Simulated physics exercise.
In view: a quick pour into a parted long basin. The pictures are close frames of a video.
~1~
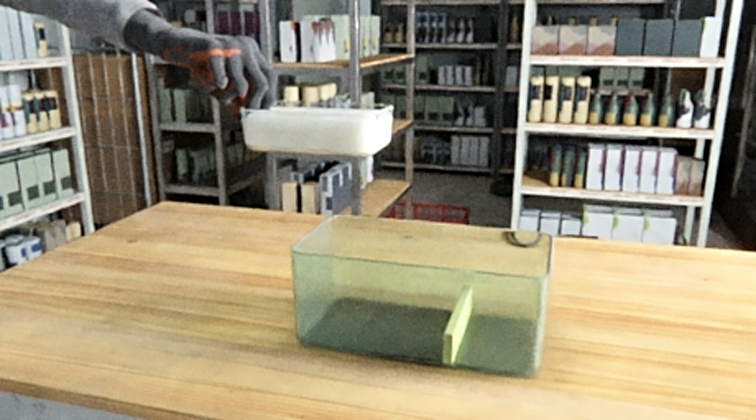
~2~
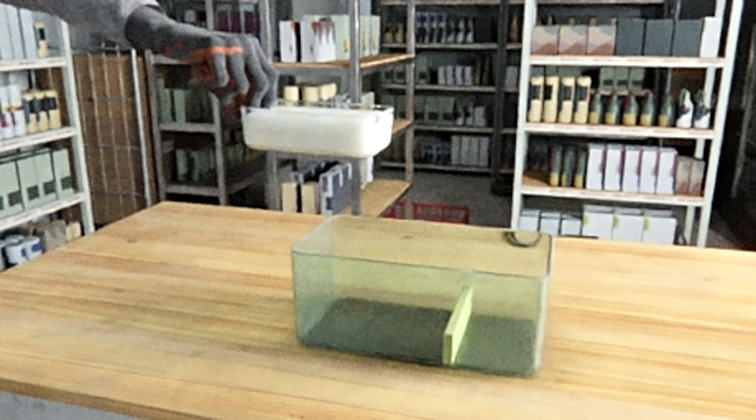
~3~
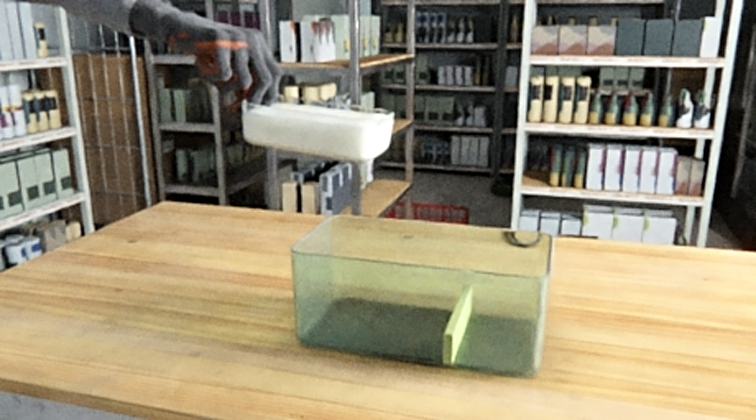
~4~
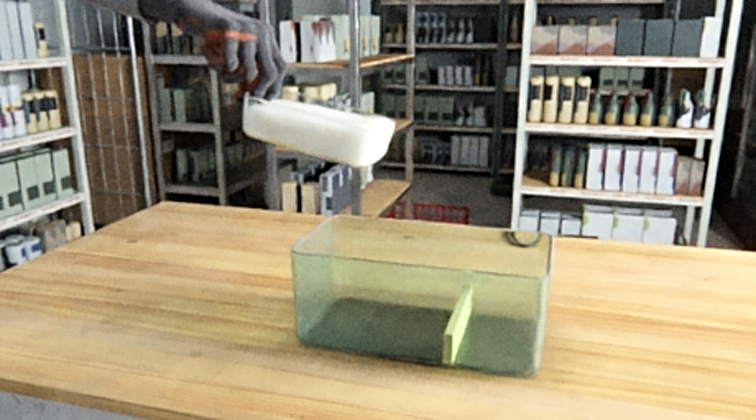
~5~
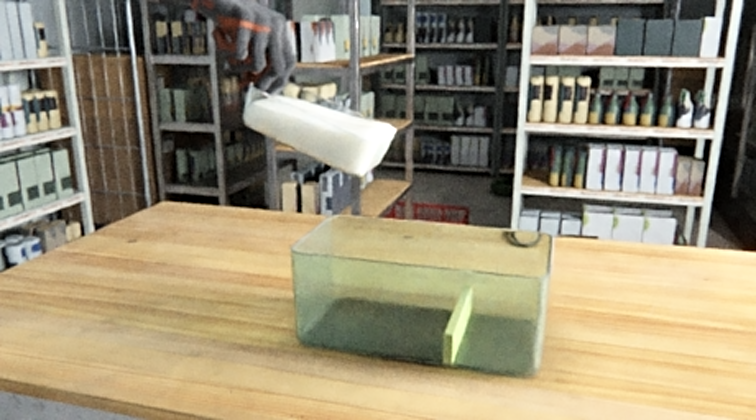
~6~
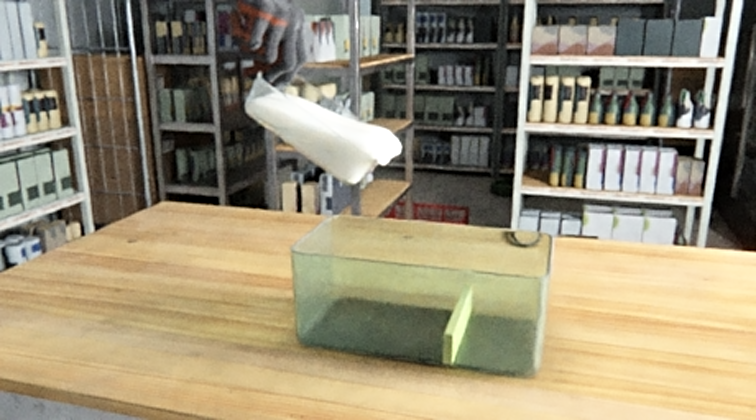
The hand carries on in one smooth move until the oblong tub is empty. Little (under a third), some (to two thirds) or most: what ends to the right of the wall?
In the end under a third is right of the wall.
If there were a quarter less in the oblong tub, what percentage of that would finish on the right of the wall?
Roughly 10 in a hundred.
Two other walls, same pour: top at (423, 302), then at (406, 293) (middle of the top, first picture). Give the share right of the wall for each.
First some 60, then 80 per cent.
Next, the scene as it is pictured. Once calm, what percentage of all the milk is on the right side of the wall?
Close to 15 per cent.
A moment on, the oblong tub is tipped on its side and 7 per cent is still to pour, 60 is left of the wall and 0 right of it.
Next, the oblong tub is tipped on its side and 1 per cent is still to pour, 81 is left of the wall and 4 right of it.
Then the oblong tub is tipped on its side and 0 per cent is still to pour, 82 is left of the wall and 12 right of it.
Later the oblong tub is tipped on its side and 0 per cent is still to pour, 82 is left of the wall and 13 right of it.
At rest 81 per cent lies left of the wall, 13 right of it and 6 outside.
